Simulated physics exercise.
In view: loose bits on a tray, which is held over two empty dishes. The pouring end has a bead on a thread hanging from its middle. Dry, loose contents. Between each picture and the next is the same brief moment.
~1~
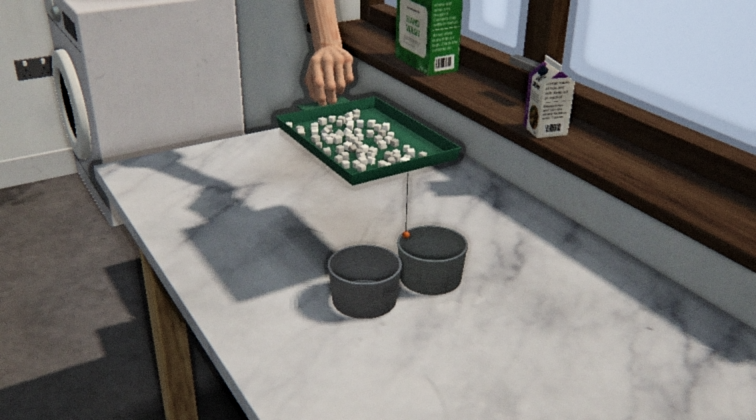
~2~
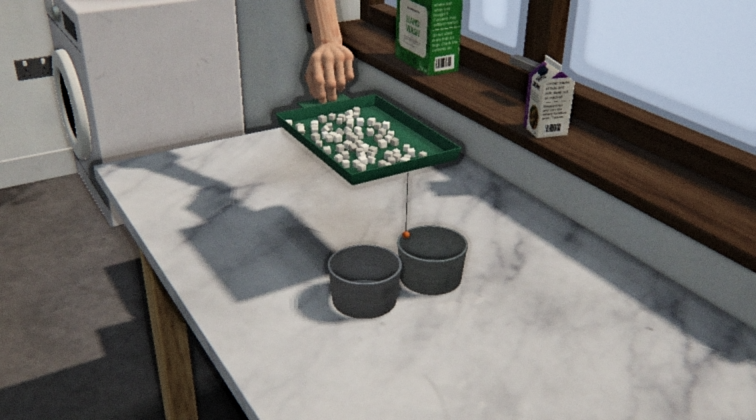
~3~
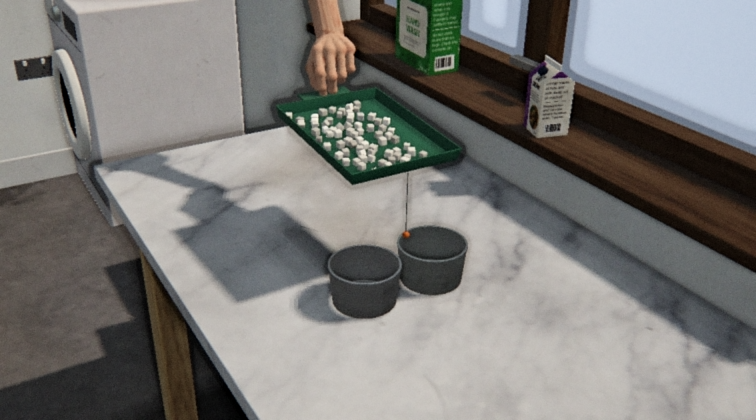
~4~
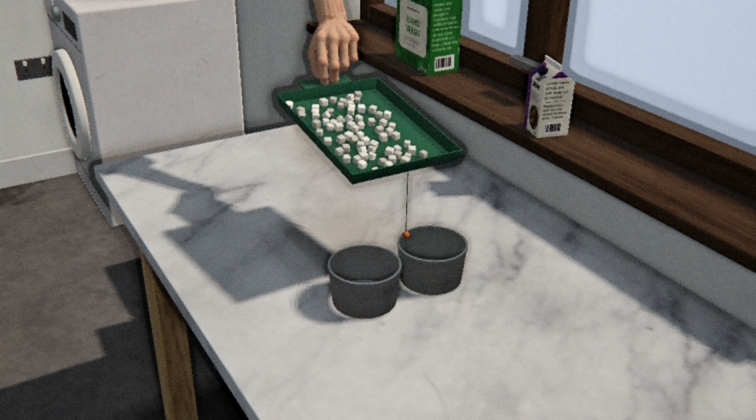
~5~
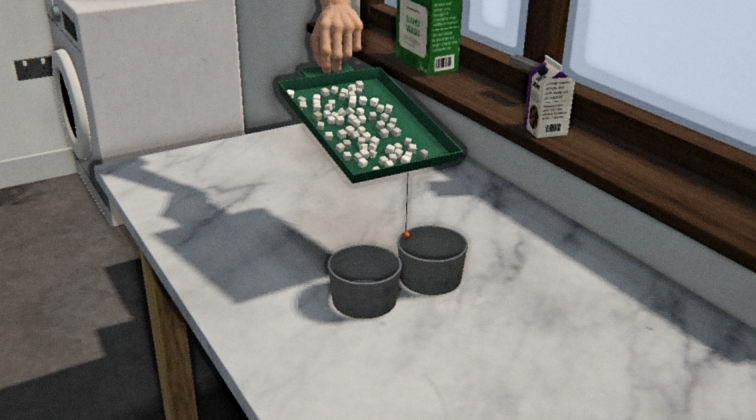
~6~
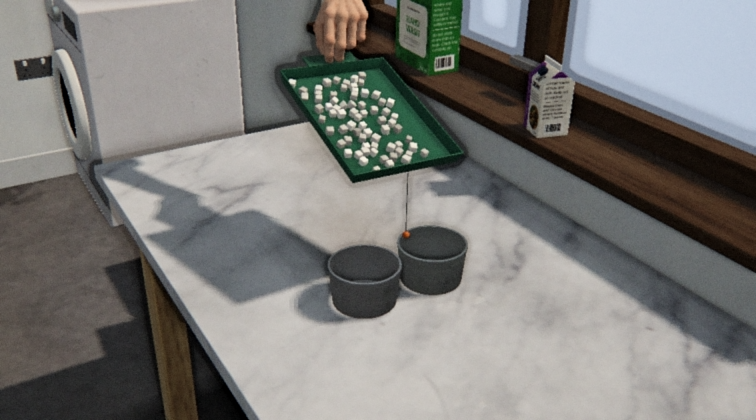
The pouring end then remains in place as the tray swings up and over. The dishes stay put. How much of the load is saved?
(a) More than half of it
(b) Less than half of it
Less than half of it.
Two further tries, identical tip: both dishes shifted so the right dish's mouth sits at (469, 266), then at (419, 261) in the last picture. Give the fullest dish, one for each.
Place 1: The one on the right side; place 2: The one on the right side.
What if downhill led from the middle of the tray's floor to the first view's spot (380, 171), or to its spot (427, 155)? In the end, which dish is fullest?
Place one gives the leftmost dish, place two gives the rightmost dish.
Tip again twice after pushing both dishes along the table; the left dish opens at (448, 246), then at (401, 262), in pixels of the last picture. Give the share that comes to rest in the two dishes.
Close to 50 in a hundred, then close to 80 in a hundred.
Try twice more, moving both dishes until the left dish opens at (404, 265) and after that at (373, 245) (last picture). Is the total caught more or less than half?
The pair would catch the greater share the first time and the lesser share the second time.
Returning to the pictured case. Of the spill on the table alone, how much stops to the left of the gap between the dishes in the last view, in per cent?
10 per cent or thereabouts.
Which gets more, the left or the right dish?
The one at right wins.
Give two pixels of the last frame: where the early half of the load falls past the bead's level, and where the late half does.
Earlier portion about (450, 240); later portion about (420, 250).
Just after the last frame, tray tipped steeply; almost all on the tray; just a few in the air.
A moment on, tray tipped past a quarter turn; the larger part on the tray; just a few in the left dish; just a few in the right dish; about a tenth outside both; just a few in the air.
Further on, tray tipped past a quarter turn; about a tenth in the left dish; roughly a third in the right dish; roughly two thirds outside both.
When it is over, tray tipped past a quarter turn; about a tenth in the left dish; roughly a third in the right dish; roughly two thirds outside both.
